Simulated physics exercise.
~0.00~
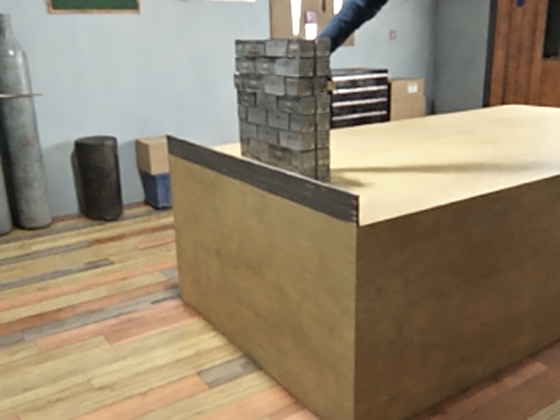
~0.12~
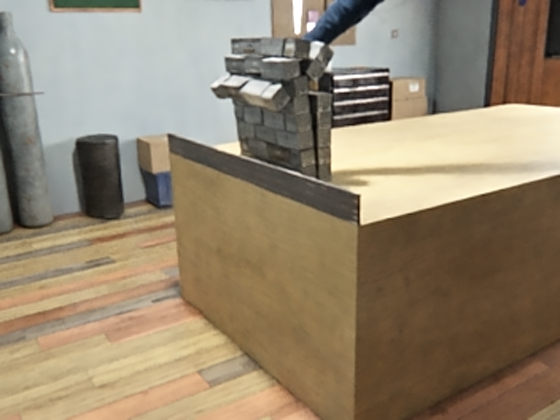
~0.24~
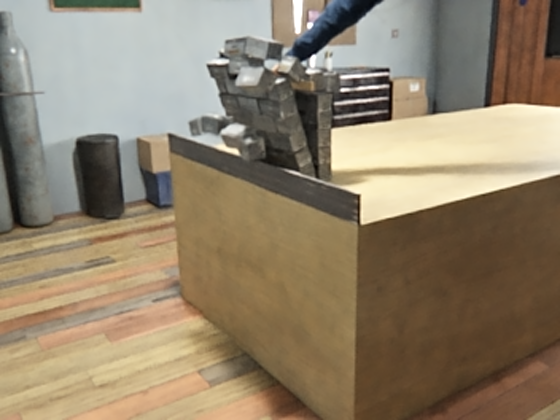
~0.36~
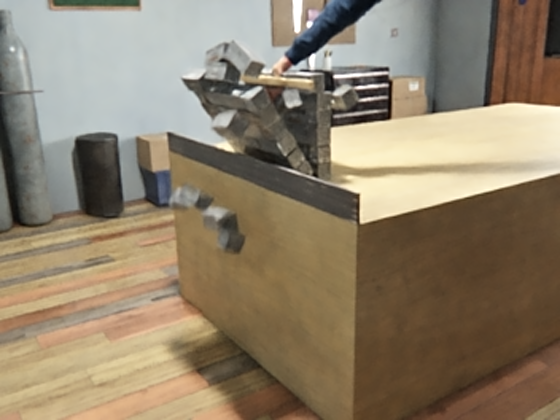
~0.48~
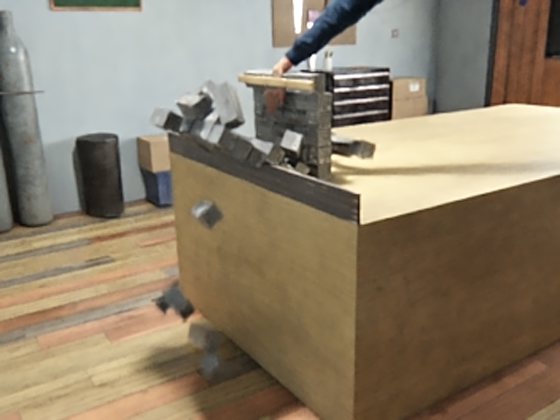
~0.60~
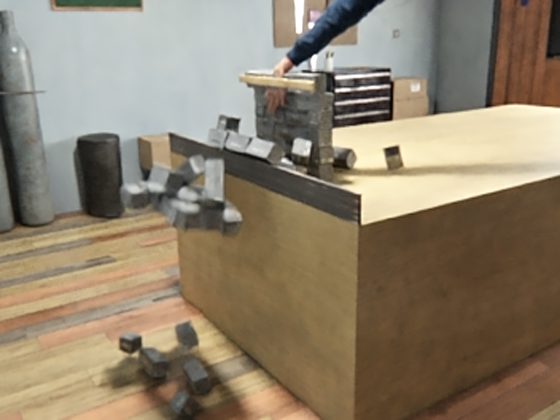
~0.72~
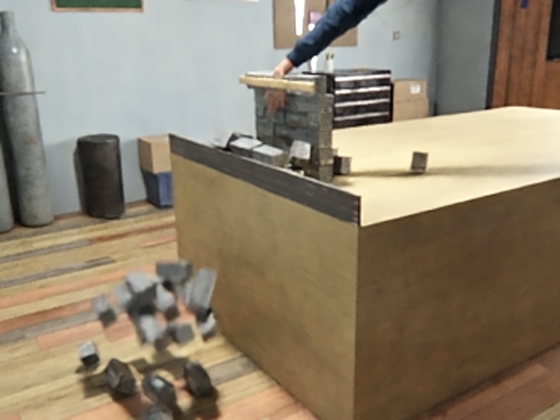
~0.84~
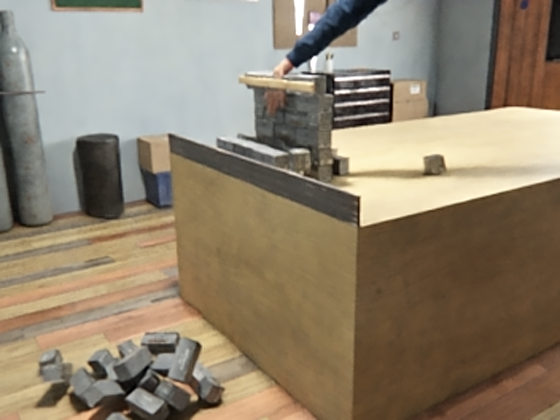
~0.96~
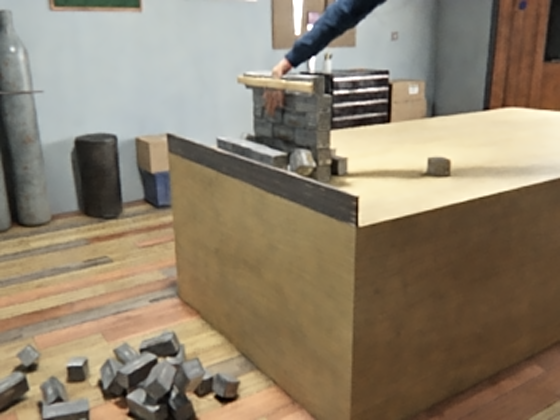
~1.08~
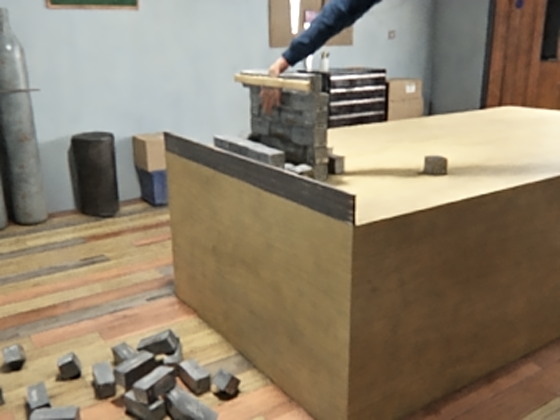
In a workshop with a plank floor, a blue-sleeved arm pushed a wooden bar into a tall stack of grey blocks, and the upper part toppled left over the low board, scattering many across the floor while the rest stayed on top.
